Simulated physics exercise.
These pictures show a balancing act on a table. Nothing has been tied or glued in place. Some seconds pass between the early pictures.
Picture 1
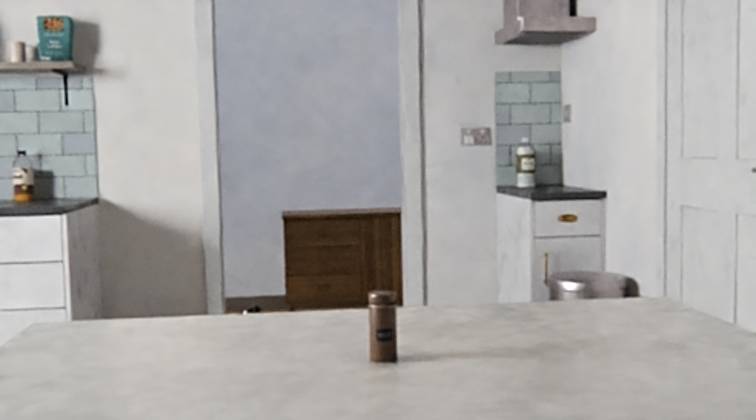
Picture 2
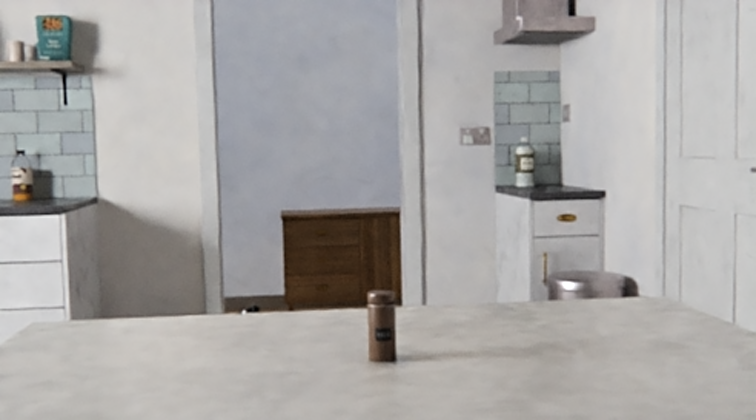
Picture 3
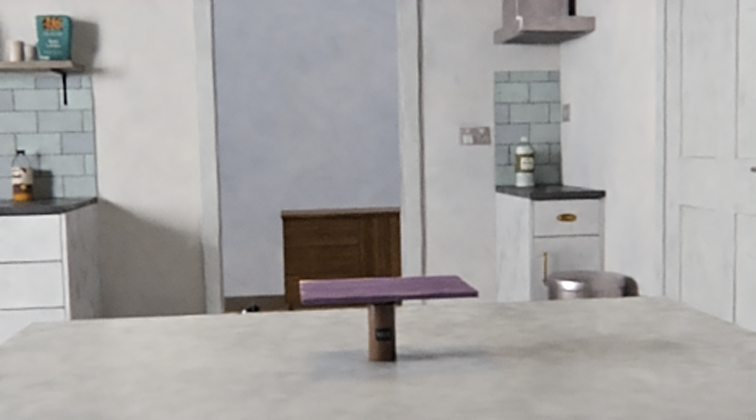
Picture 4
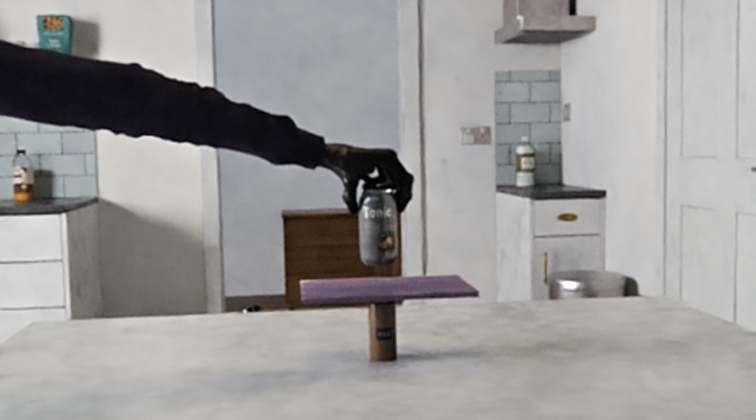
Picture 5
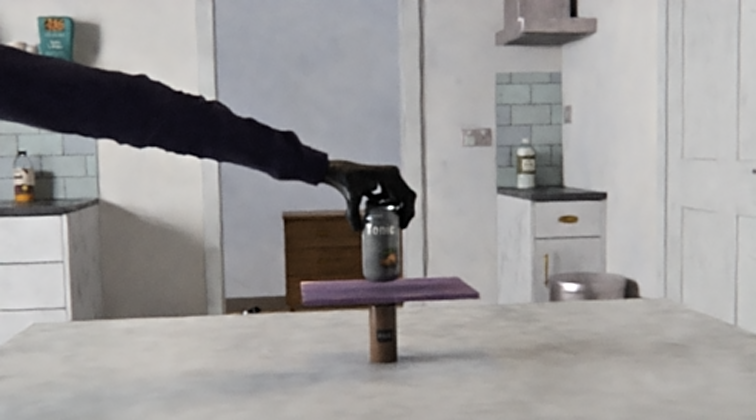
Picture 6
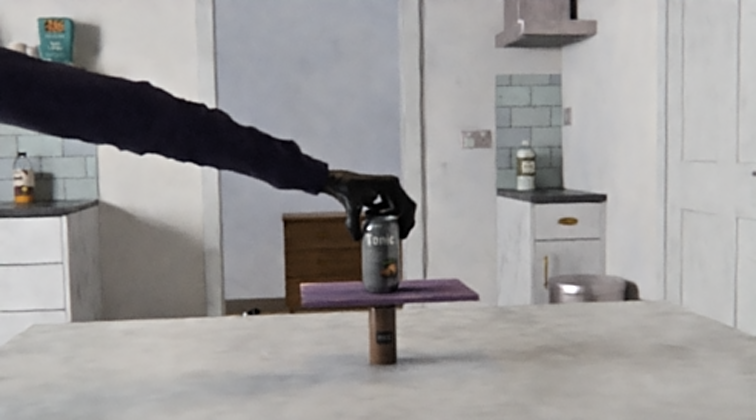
A purple board appeared on top of a small brown shaker on the table, then a black-gloved hand reached in from the left and lowered a grey can onto the board, keeping hold of it.
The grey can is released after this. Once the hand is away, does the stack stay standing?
Yes: The stack supports it.
Then, 0.50 s on from there, no change.
Then, 1.20 s on from there, grey can resting near (381, 255).
In the end, all 3 unmoved. At the end, from the last picture's camera, grey can near (381, 255). The stack keeps its balance.
